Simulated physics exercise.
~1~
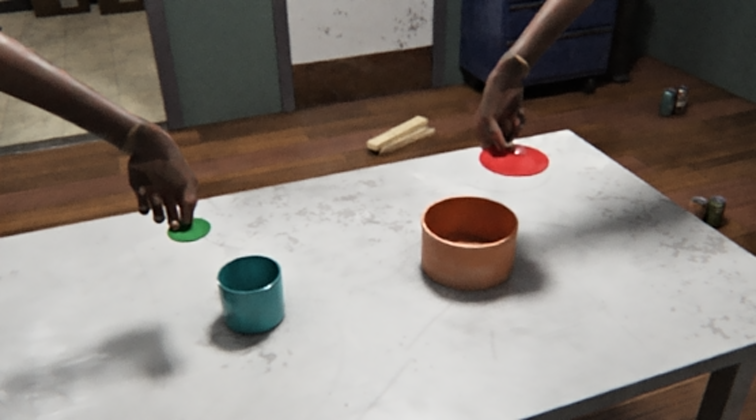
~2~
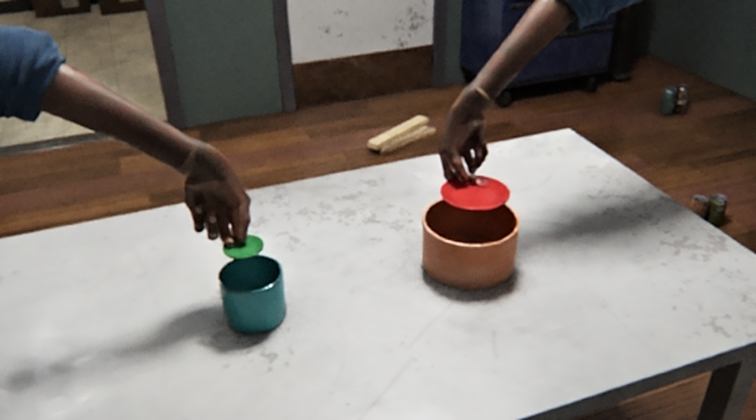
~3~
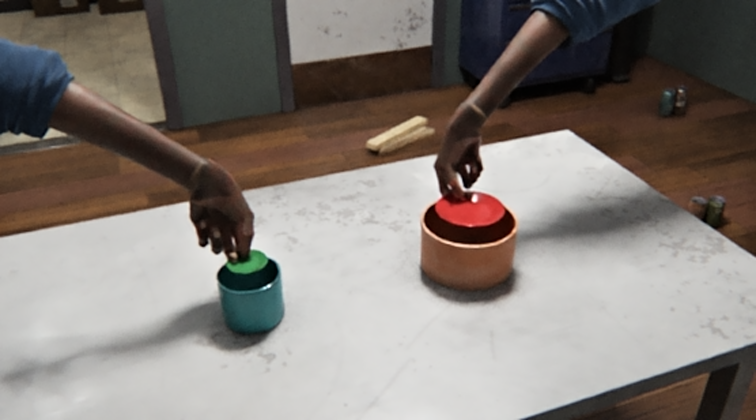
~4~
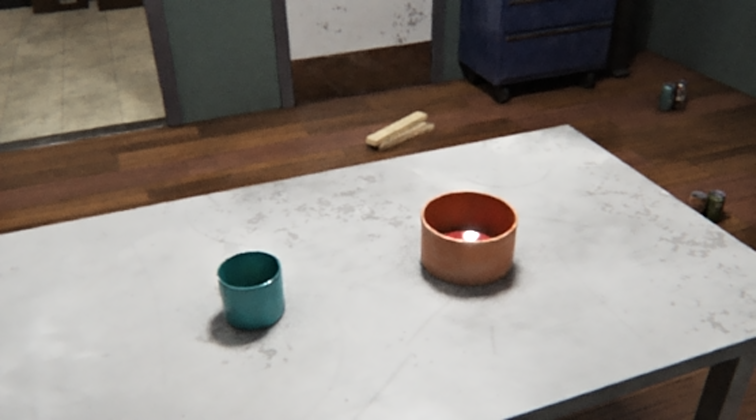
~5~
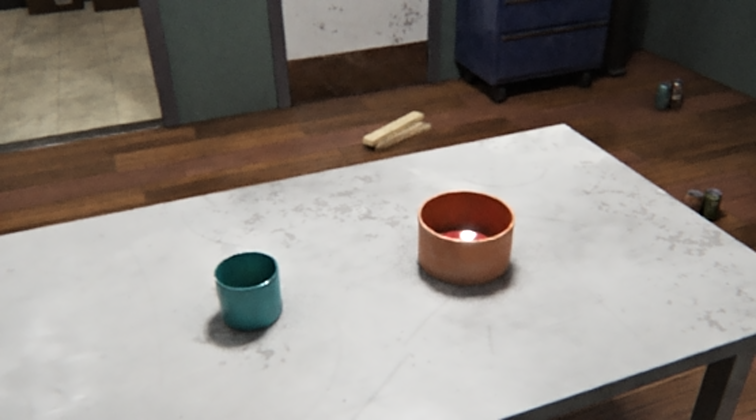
Two hands lower a green disc and a red disc, which drop inside two containers.
